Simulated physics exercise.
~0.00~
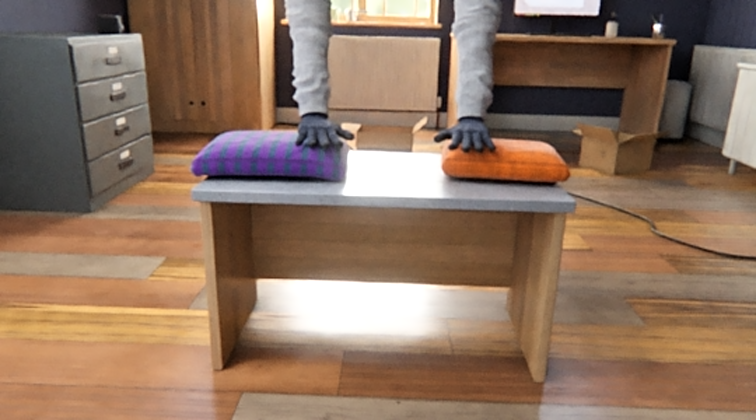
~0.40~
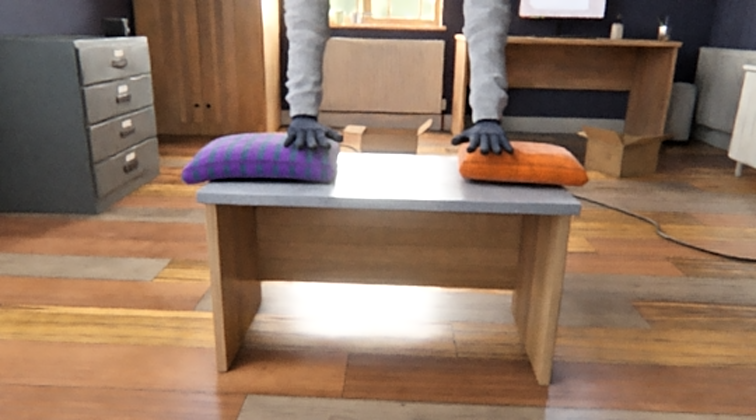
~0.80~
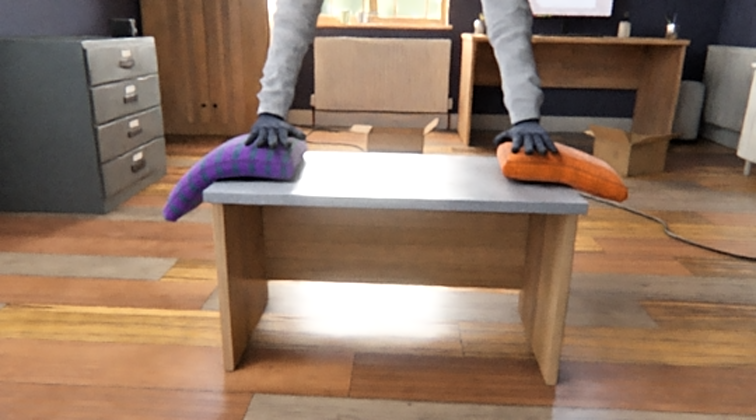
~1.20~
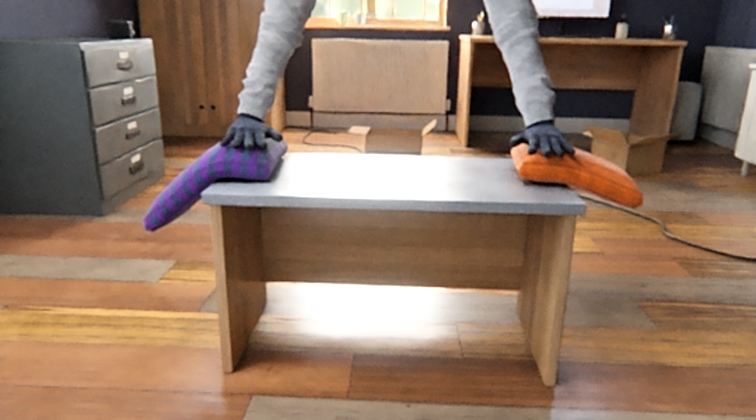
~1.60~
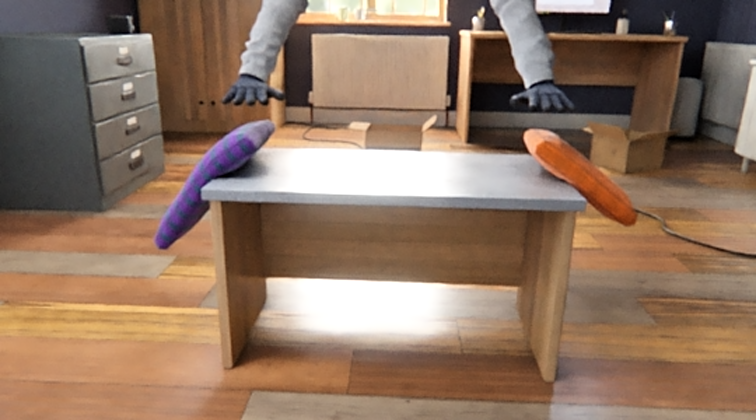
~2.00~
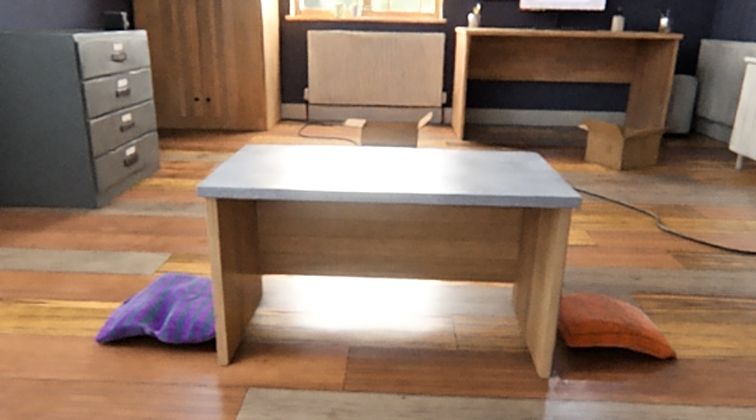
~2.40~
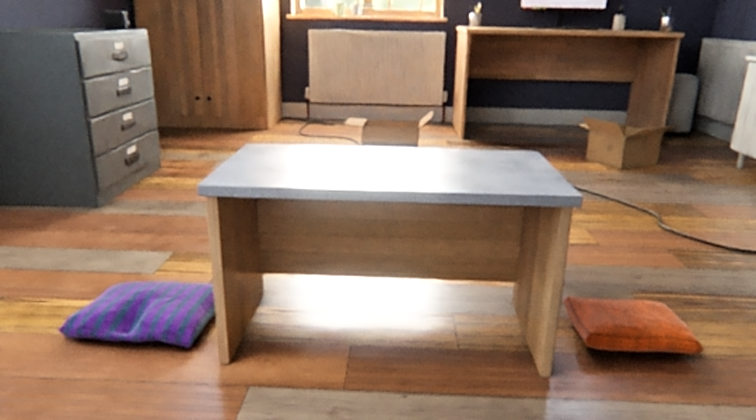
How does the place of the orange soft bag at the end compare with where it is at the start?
At the start the orange soft bag lies on the right part of the tabletop under a gloved hand. By the end it lies on the floor just to the right of the table.
